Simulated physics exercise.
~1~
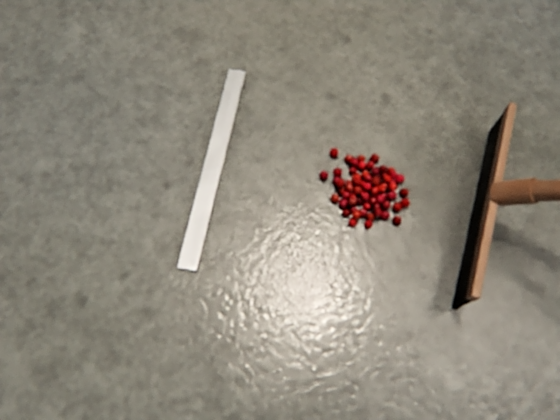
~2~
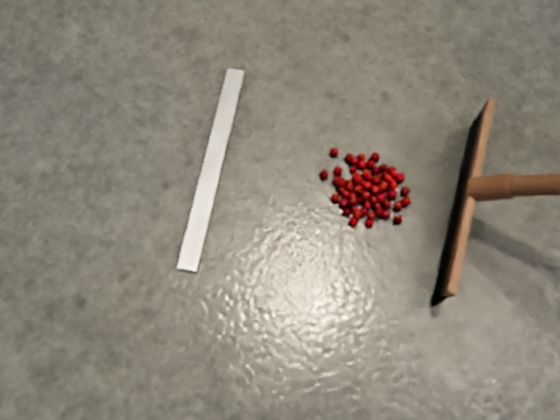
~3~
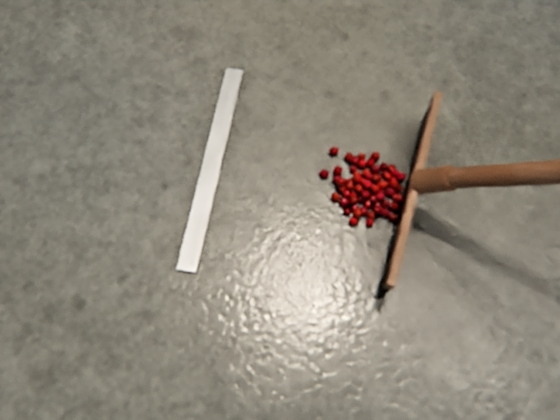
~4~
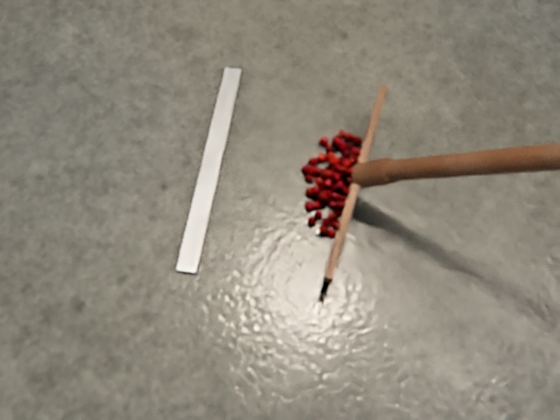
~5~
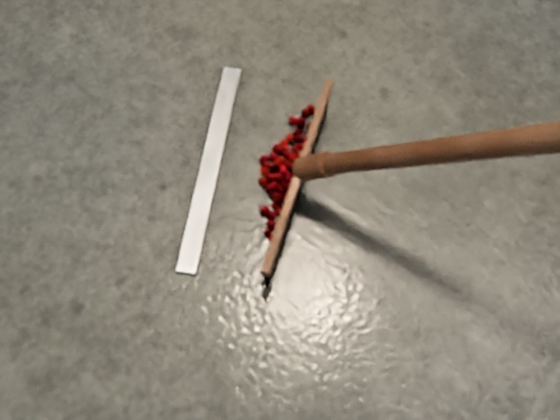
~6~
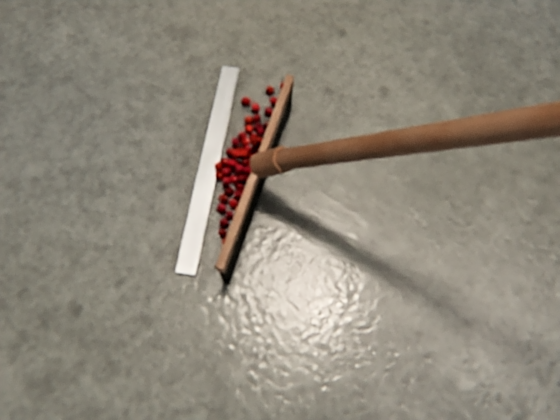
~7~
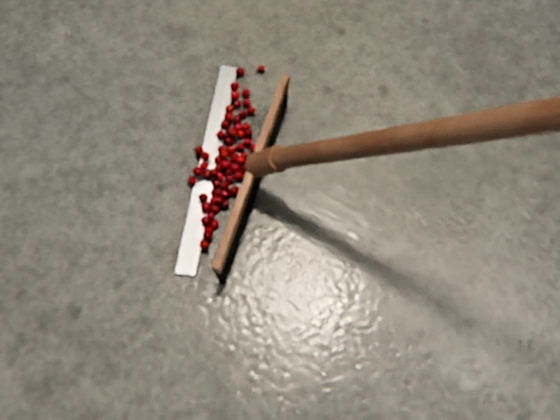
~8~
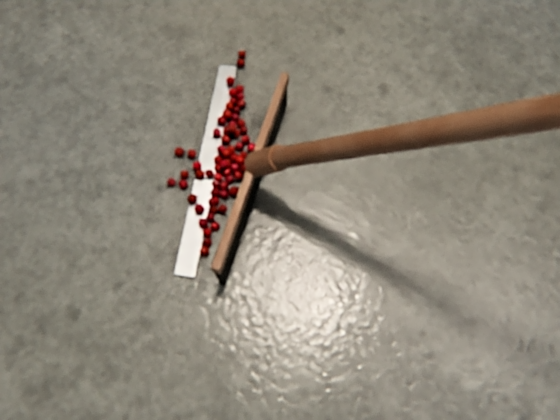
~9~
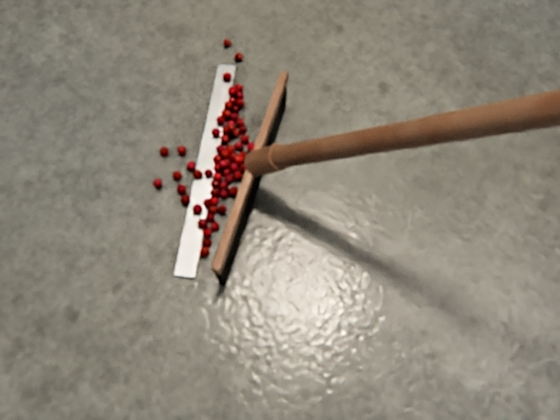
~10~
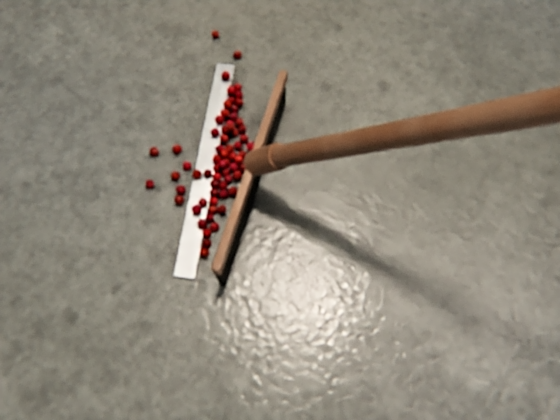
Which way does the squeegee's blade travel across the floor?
The blade moves to the left, pushing the red berries toward the white strip before it stops.
Wooden squeegee pushing small red berries left across wet grey floor, then stopping as some scatter over and past a white strip.
